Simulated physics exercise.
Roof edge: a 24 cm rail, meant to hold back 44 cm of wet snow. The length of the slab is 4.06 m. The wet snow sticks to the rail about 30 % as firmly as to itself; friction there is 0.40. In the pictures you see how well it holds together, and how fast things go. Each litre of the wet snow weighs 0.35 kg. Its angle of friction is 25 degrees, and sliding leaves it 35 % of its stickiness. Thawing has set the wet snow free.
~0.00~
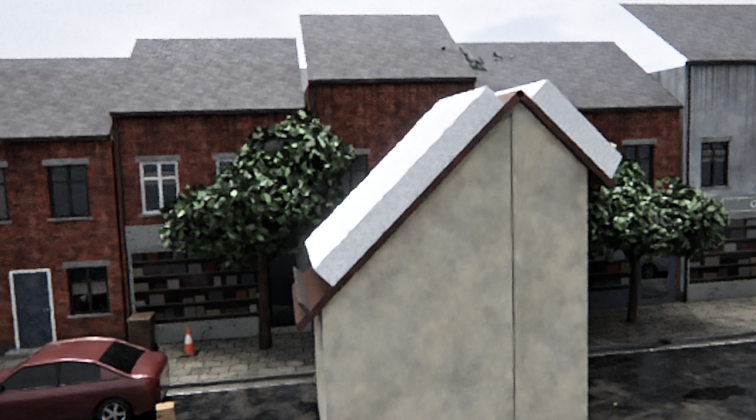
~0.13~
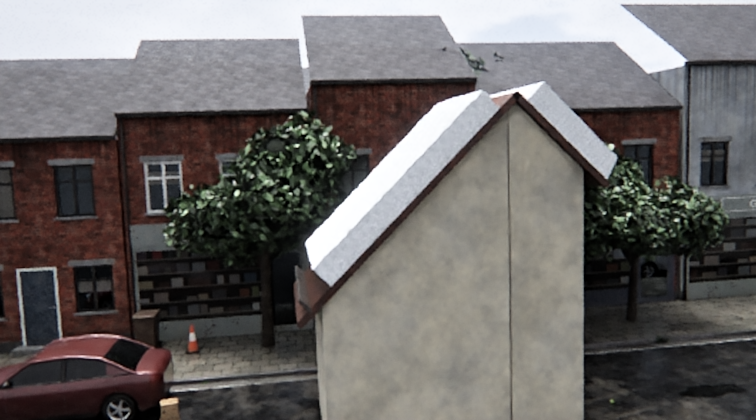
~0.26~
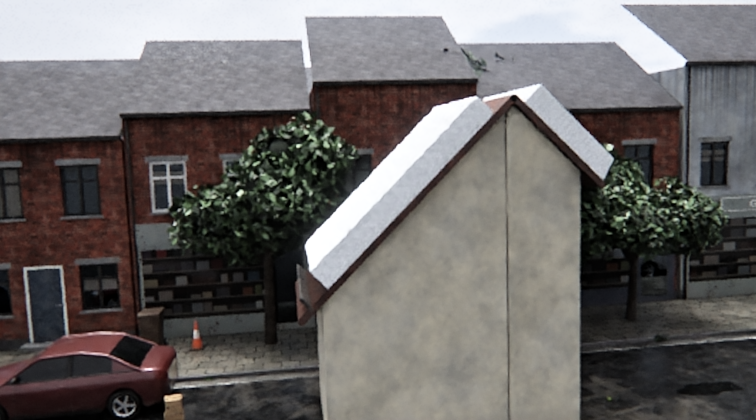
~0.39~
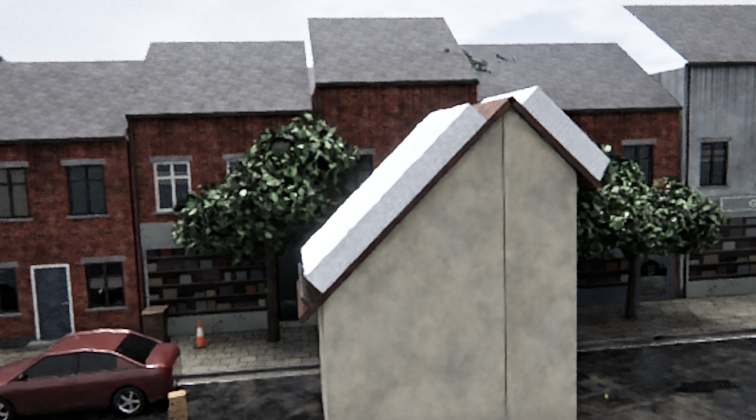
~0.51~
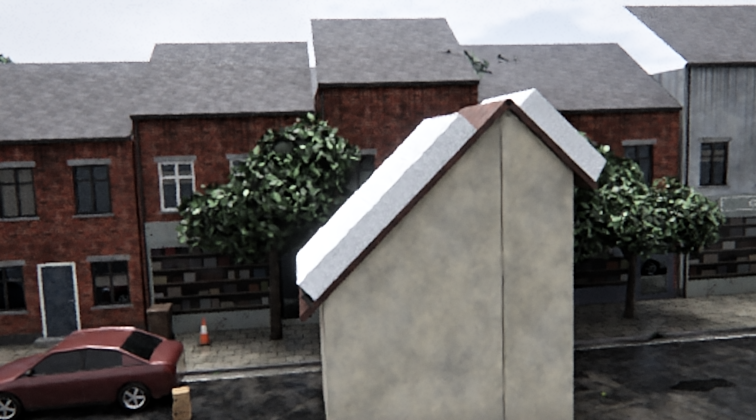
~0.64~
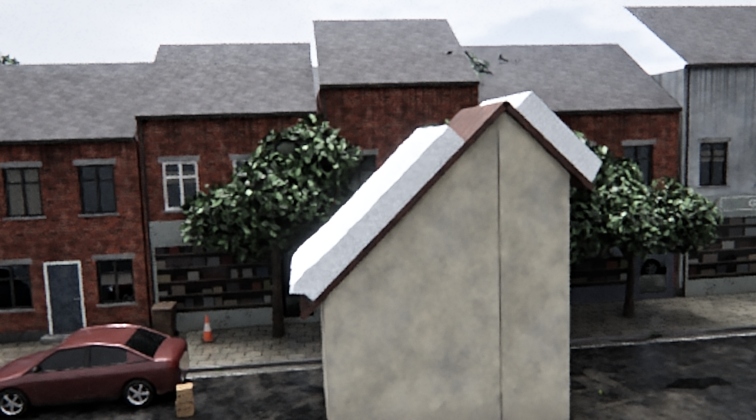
The footage shows a pale gabled building before brick houses, trees and a parked red car; the white layer on its left roof slope slides down and leftward, slowly then faster, uncovering reddish-brown roof near the ridge.
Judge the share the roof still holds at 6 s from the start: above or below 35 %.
Result: Not reaching 35 percent.
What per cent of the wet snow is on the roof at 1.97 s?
35 per cent.
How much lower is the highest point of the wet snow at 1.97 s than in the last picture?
I'd put it at close to 2.0 m.
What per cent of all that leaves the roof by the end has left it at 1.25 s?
Around 40 per cent.
After 1.25 s, 70 % of the snow is on the roof.
After 1.97 s, 34 % of the snow is on the roof.
After 2.68 s, 25 % of the snow is on the roof.
After 3.40 s, 24 % of the snow is on the roof.
After 6.00 s, at the end, 23 % of the snow is on the roof.
